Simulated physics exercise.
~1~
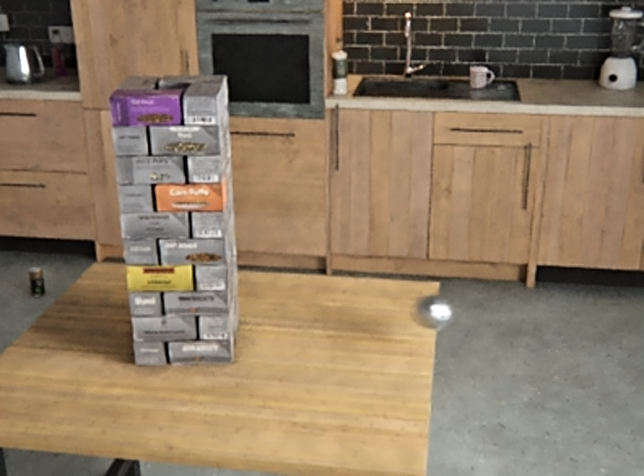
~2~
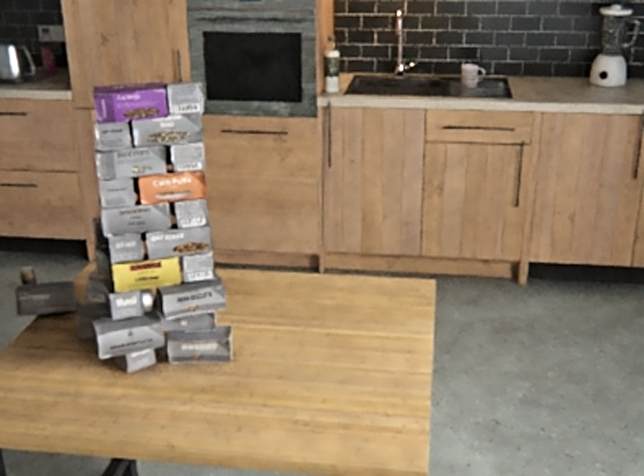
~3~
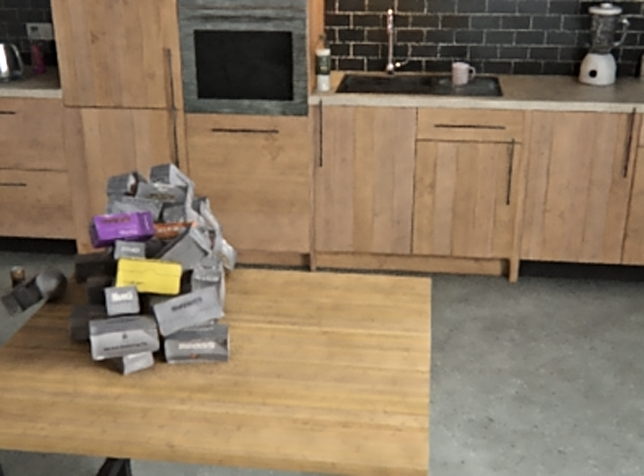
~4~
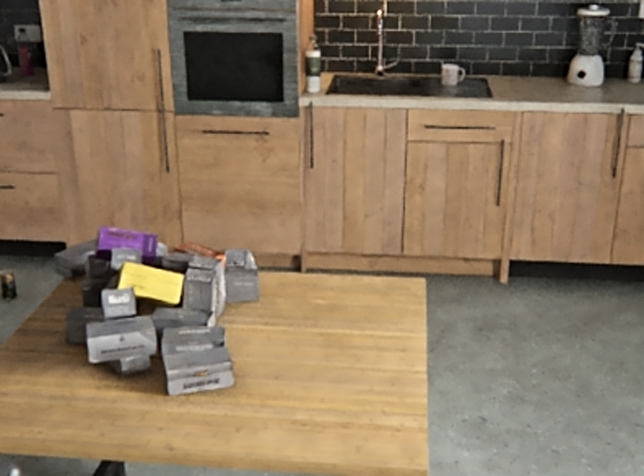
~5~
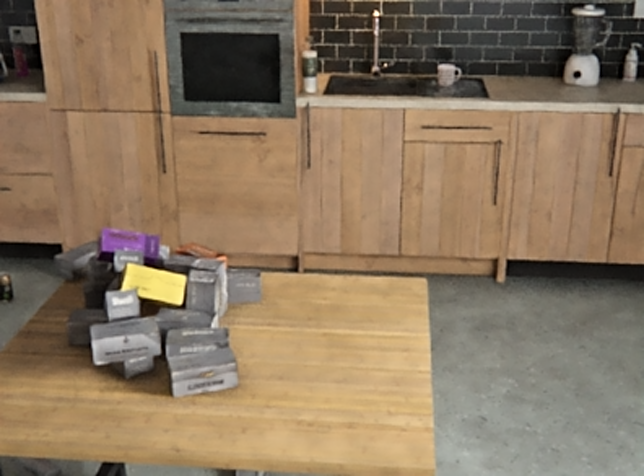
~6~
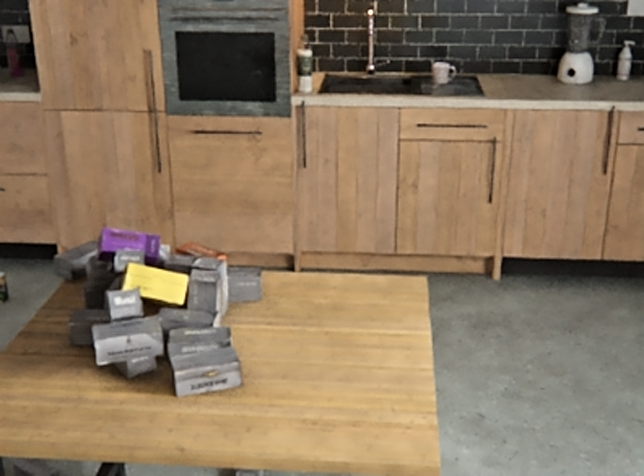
A steel ball flies left into a tower of packets, which collapses into a heap.
